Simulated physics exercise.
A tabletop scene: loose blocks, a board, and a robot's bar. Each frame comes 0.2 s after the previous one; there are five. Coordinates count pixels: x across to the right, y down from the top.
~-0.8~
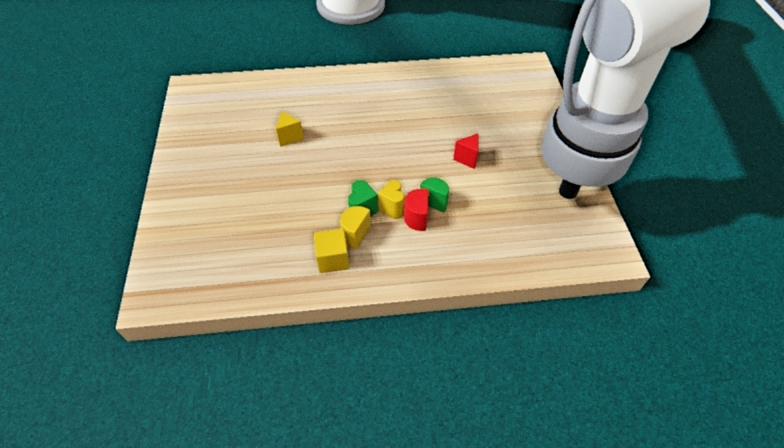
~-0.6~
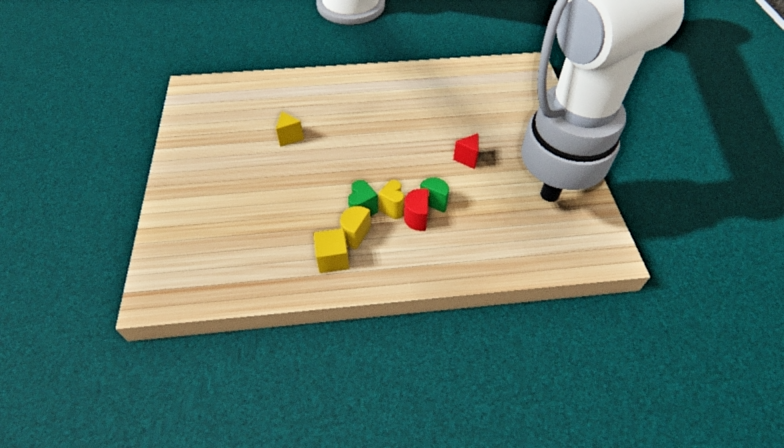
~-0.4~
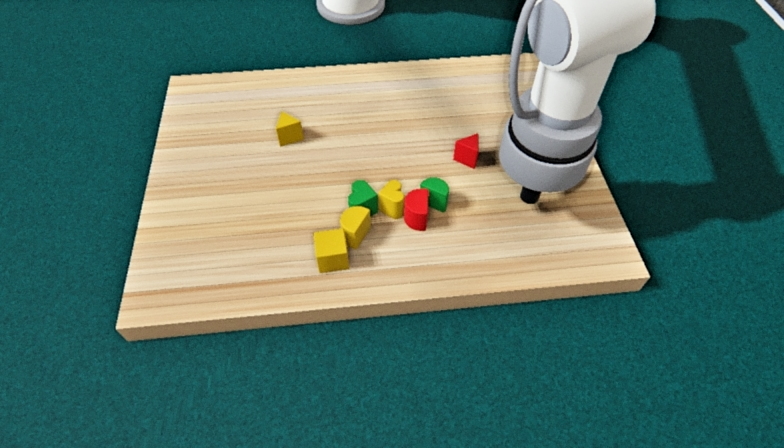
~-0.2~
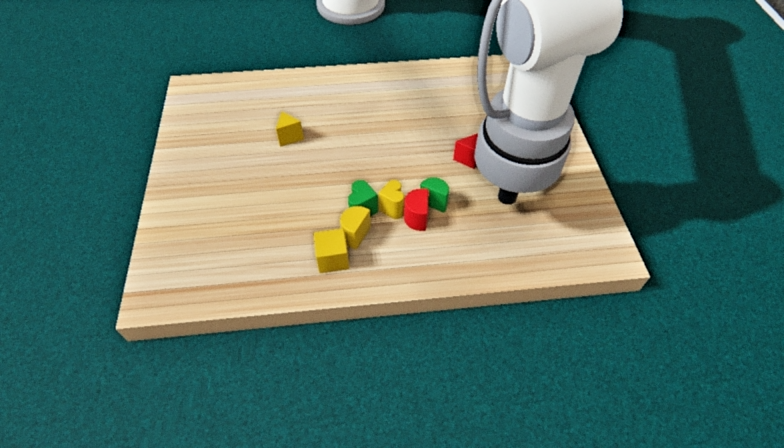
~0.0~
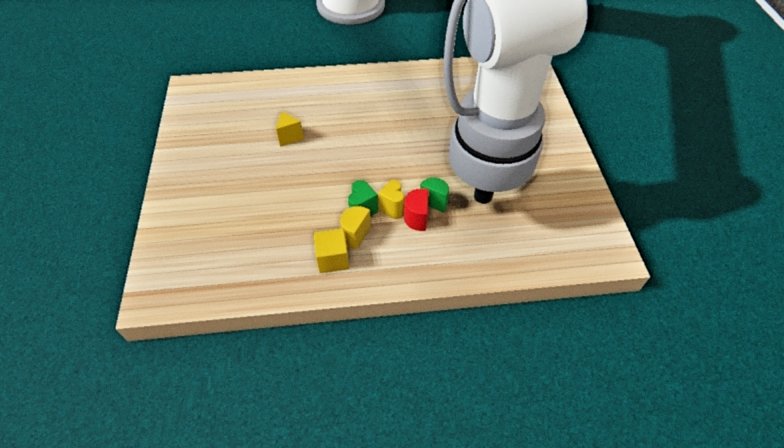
Robot arm moving steadily left above a wooden board, passing in front of a red block while the coloured blocks stay still.
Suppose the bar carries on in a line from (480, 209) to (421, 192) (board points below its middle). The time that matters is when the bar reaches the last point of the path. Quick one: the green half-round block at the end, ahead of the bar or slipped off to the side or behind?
When the path is over, you would find the green half-round block still in front of the bar.
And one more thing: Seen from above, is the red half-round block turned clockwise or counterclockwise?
It turns counter-clockwise.
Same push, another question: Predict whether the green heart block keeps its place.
The block stays on its spot.
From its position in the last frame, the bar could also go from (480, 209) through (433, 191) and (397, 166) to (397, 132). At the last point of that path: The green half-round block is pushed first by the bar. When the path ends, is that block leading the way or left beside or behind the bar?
The bar passes it.
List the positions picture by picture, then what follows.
The first picture shows bar tip (568, 192); block tops, green heart block (361, 192); yellow heart block (393, 190); red half-round block (418, 200); green half-round block (437, 185); red triangular piece (471, 141).
The second picture shows bar (550, 195); blocks unchanged.
The third picture shows bar (529, 197); blocks unchanged.
The fourth picture shows bar (507, 198); blocks unchanged.
The fifth picture shows bar (483, 197); green heart block (361, 192); yellow heart block (393, 190); red half-round block (418, 200); green half-round block (437, 185); red triangular piece hidden.
The first path, step by step. Halfway along, bar (453, 187); green half-round block (433, 185).
At the end, bar (422, 179); green heart block in place; yellow heart block (388, 193), turned 25° clockwise; red half-round block (411, 200), turned 50° anticlockwise; green half-round block (404, 179); red triangular piece in place.
